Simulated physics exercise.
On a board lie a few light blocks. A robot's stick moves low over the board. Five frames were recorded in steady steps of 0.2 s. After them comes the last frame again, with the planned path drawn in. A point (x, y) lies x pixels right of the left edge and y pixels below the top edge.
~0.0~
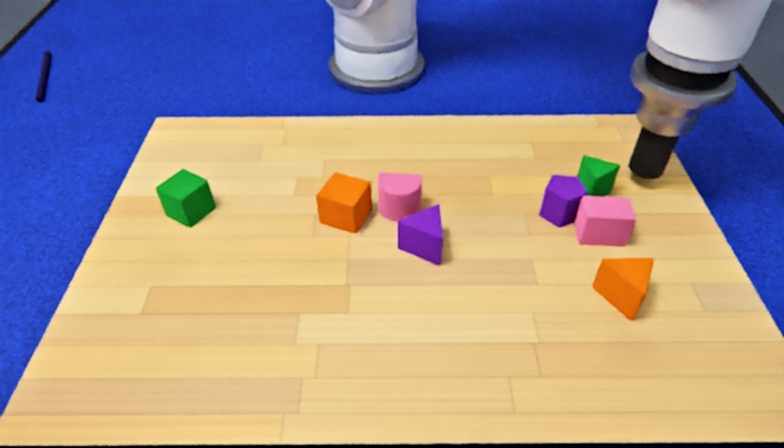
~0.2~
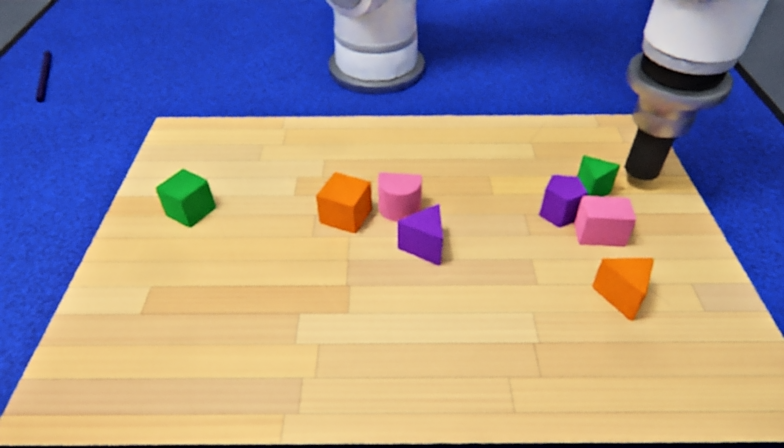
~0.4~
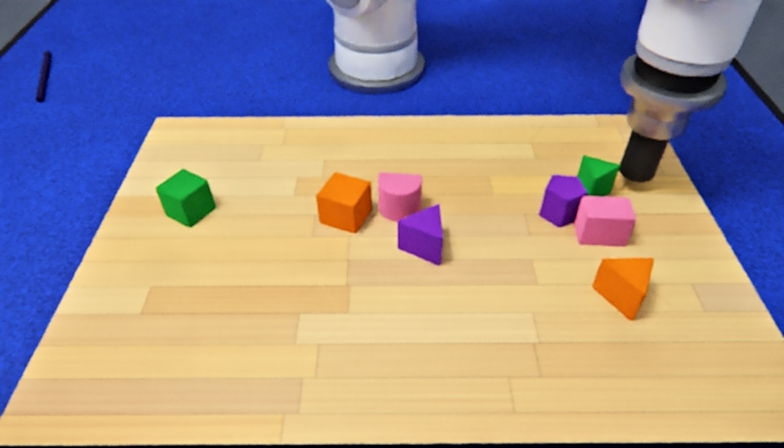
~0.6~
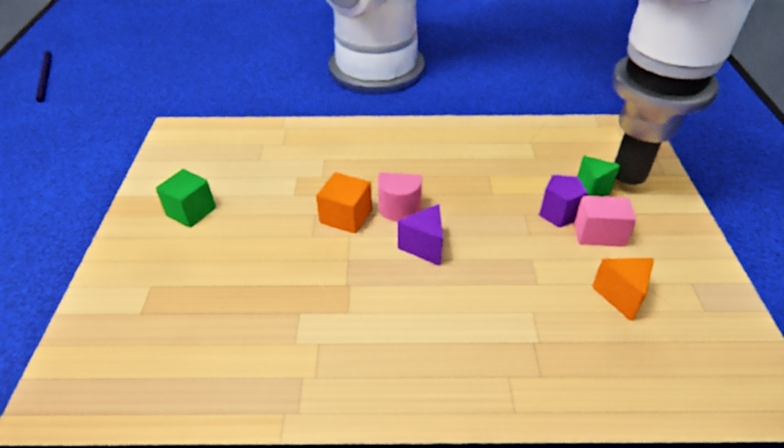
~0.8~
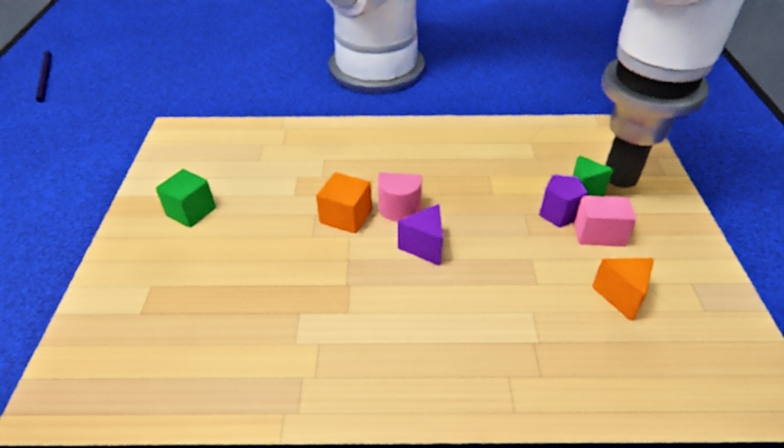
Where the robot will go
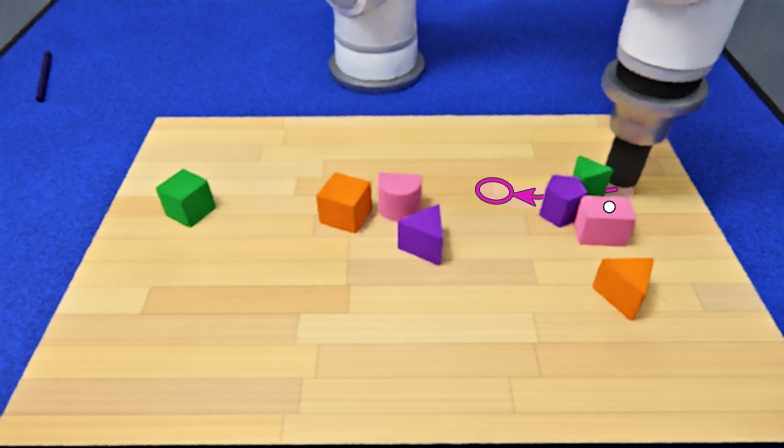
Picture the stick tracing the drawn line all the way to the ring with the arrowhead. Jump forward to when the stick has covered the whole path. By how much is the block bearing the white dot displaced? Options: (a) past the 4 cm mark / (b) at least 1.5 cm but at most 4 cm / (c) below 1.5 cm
c.
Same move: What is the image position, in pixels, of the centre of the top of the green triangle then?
By then it is at (470, 157).
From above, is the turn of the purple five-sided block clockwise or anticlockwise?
Seen from above, counterclockwise.
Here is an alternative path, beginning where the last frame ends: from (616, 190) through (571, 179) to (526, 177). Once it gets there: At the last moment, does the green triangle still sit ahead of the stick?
No.
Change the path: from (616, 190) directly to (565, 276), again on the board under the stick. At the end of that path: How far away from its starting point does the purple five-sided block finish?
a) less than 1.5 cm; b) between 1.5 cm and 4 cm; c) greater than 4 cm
a
Path on the board, from (616, 190) over (576, 194) and (536, 197) to (494, 191); the dot is on the pink oblong block.
The first path, step by step. One third of the way, stick at (579, 182); purple five-sided block at (554, 186), turned 50° anticlockwise; green triangle at (553, 166), turned 55° clockwise.
Two thirds of the way, stick at (538, 185); purple five-sided block at (544, 193), turned 75° anticlockwise; green triangle at (511, 164), turned 65° clockwise.
At the end, stick at (496, 178); purple five-sided block at (544, 193), turned 75° anticlockwise; green triangle at (470, 157), turned 70° clockwise; pink oblong block in place.
